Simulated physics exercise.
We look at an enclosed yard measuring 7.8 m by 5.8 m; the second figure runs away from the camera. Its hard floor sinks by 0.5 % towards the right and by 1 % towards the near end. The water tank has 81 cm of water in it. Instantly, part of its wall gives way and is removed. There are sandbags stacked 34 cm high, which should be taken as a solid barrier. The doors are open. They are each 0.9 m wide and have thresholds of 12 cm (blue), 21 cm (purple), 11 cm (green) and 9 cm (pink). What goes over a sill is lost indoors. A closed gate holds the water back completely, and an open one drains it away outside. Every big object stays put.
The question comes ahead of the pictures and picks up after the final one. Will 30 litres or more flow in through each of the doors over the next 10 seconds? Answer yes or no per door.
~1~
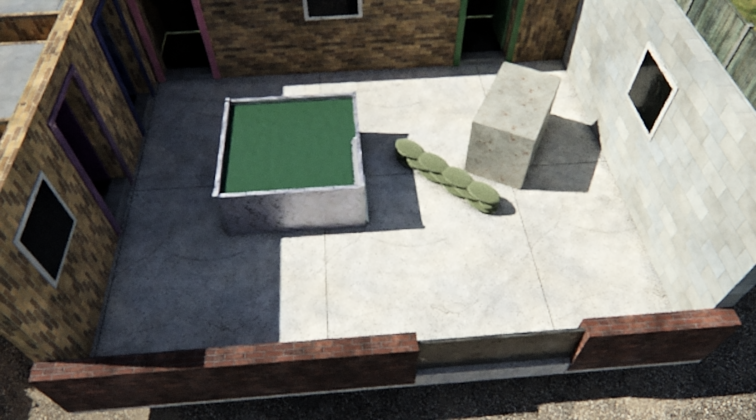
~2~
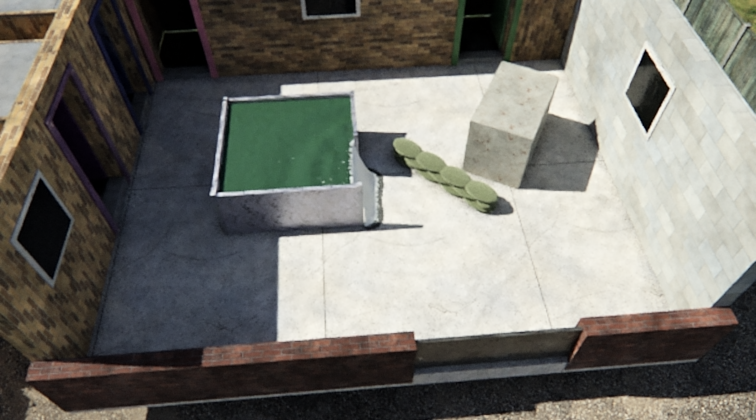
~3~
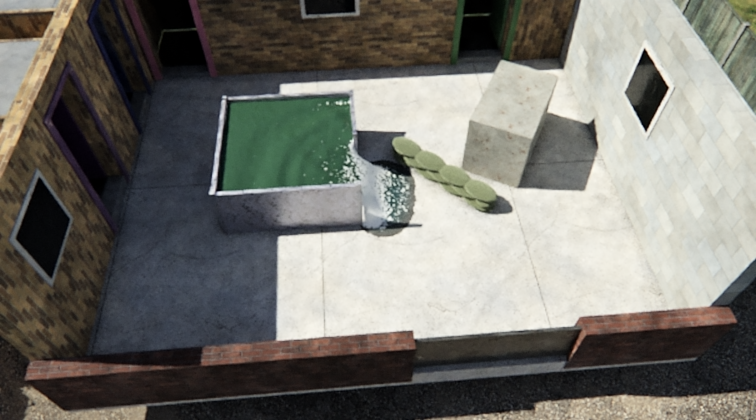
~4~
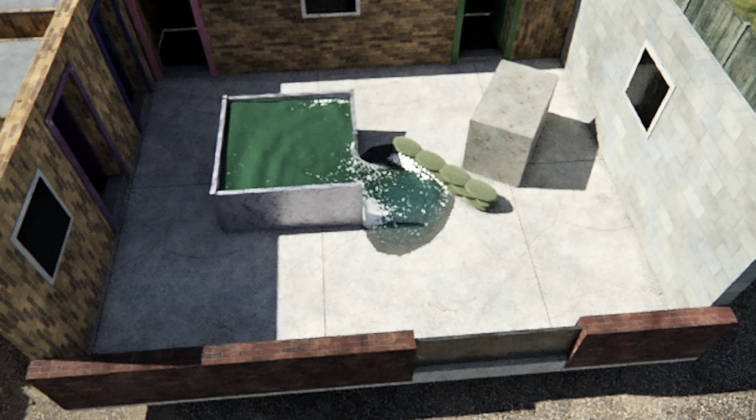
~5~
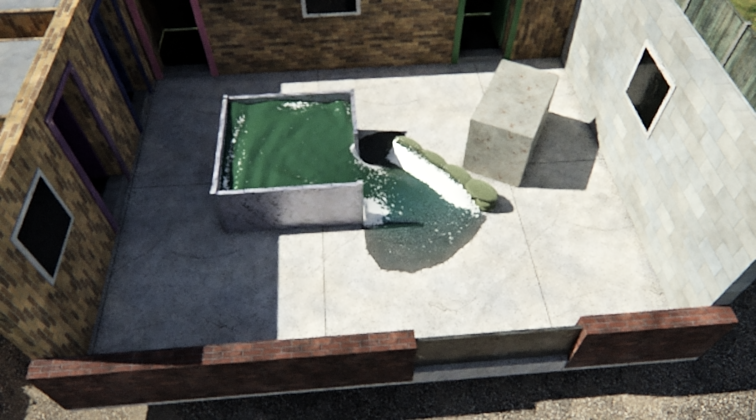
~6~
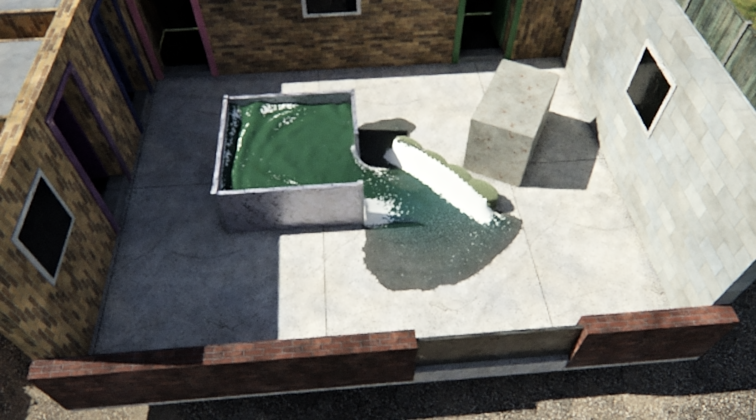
Blue door: No, purple door: No, green door: No, pink door: No.
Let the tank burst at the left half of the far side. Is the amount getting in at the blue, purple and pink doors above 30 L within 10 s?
Then blue would come out on the high side, purple on the low side and pink on the high side.
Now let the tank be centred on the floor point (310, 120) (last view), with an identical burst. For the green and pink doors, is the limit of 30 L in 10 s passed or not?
Green gets more than that, pink gets no more than that.
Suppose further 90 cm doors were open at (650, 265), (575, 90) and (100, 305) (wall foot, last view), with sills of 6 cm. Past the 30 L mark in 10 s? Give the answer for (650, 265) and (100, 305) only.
Door 1: Higher; door 2: Lower.
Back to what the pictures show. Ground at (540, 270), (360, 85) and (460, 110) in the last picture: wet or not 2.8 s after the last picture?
Point 1: Reached; point 2: Reached; point 3: Reached.
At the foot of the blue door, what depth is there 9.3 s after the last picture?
About 14.0 cm.
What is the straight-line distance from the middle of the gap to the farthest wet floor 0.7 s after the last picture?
Some 4.6 m out.
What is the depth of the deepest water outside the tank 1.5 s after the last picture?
Max around 56 cm.
Then, 0.7 s after the last picture water covers 25 % of the floor and is deepest (50 cm) near (424, 181); blue door not reached, purple door not reached, green door not reached, pink door not reached.
Then, 1.5 s after the last picture water covers 35 % of the floor and is deepest (56 cm) near (670, 334); blue door not reached, purple door not reached, green door not reached, pink door not reached.
Then, 2.8 s after the last picture water covers 45 % of the floor and is deepest (35 cm) near (657, 335); blue door not reached, purple door not reached, green door not reached, pink door not reached.
Then, 5.3 s after the last picture water covers 75 % of the floor and is deepest (24 cm) near (555, 64); blue door not reached, purple door not reached, green door 11 cm at the sill, 2 L in, pink door not reached.
Then, 9.3 s after the last picture water covers 95 % of the floor and is deepest (18 cm) near (550, 344); blue door 14 cm at the sill, 0 L in, purple door 3 cm at the sill, 0 L in, green door 9 cm at the sill, 5 L in, pink door 3 cm at the sill, 0 L in.
